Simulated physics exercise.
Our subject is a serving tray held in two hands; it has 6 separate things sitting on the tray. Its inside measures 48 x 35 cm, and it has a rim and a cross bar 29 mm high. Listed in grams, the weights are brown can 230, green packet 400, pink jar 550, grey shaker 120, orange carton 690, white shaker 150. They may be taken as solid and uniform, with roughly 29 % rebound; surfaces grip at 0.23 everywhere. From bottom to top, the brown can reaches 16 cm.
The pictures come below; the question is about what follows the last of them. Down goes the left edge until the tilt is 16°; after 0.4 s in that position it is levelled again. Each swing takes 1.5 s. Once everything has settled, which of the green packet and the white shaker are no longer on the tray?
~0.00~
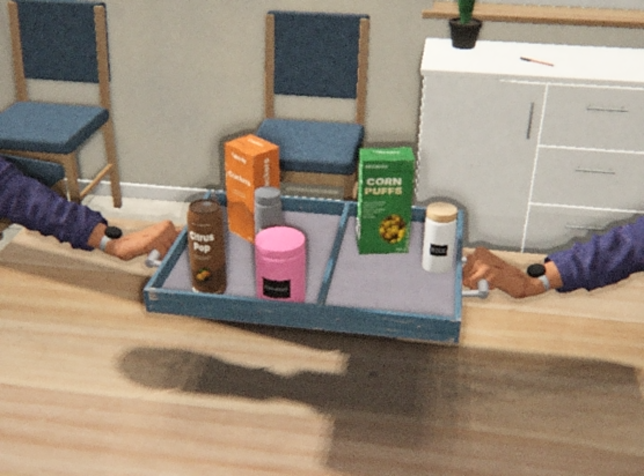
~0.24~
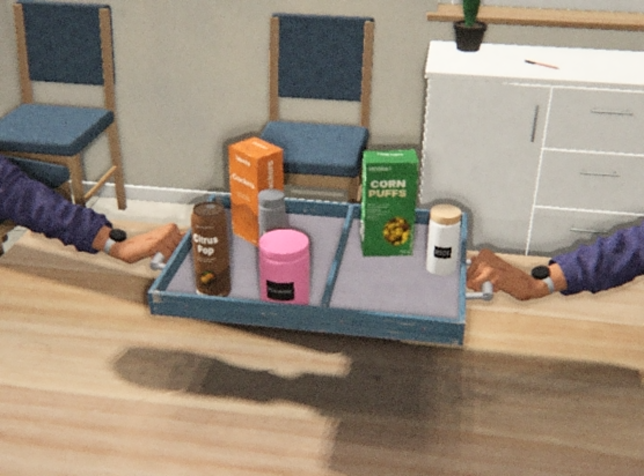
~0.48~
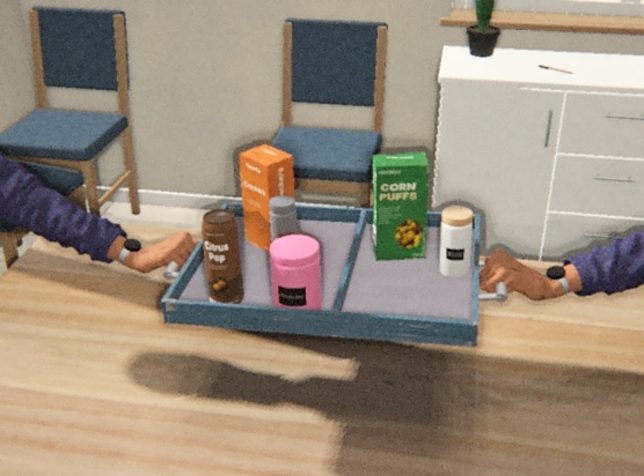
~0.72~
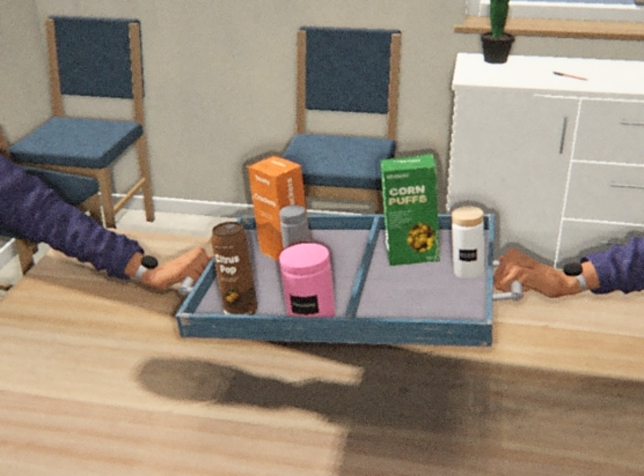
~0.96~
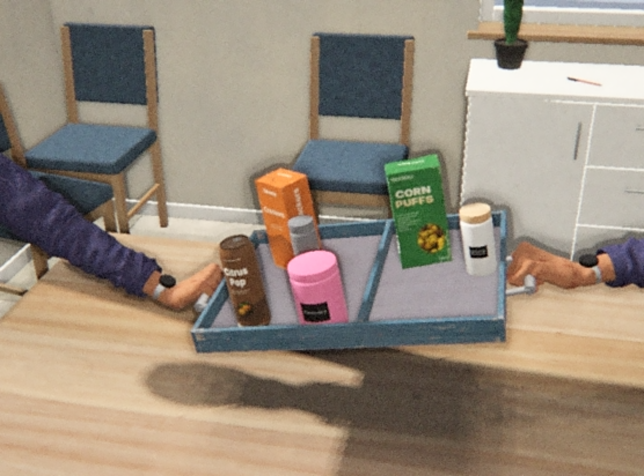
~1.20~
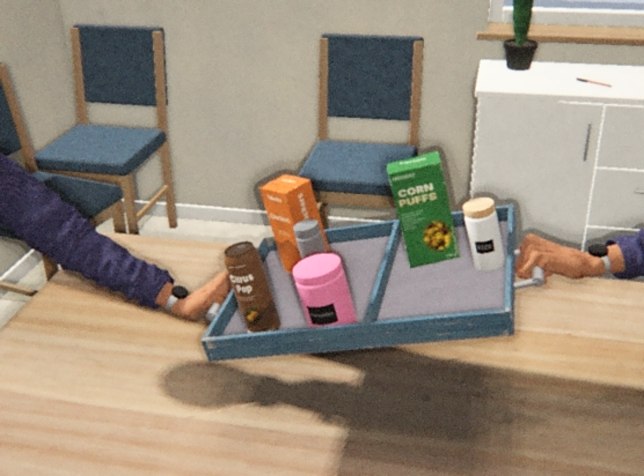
Outcome: The green packet ends up riding along. The white shaker ends up riding along.
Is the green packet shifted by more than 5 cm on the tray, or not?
As for the green packet, it stays where it was.
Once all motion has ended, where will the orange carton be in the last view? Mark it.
It ends up near (275, 209).
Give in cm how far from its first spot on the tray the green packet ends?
Around 2 centimetres.
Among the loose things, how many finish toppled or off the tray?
I make it 0.
After 1.70 s, tray at 16°, left edge down; white shaker slid 6 cm near (449, 235); green packet slid 3 cm near (407, 212); orange carton slid 6 cm.
After 2.00 s, tray at 16°, left edge down; white shaker slid 13 cm near (404, 247); green packet slid 2 cm near (407, 212); grey shaker slid 11 cm.
At rest (4.0 s), not toppled but over 5 cm from the start, brown can, pink jar, grey shaker, orange carton and white shaker; green packet in place, give or take 5 cm. Seen from the same camera at the end, green packet near (423, 224), white shaker near (405, 256).
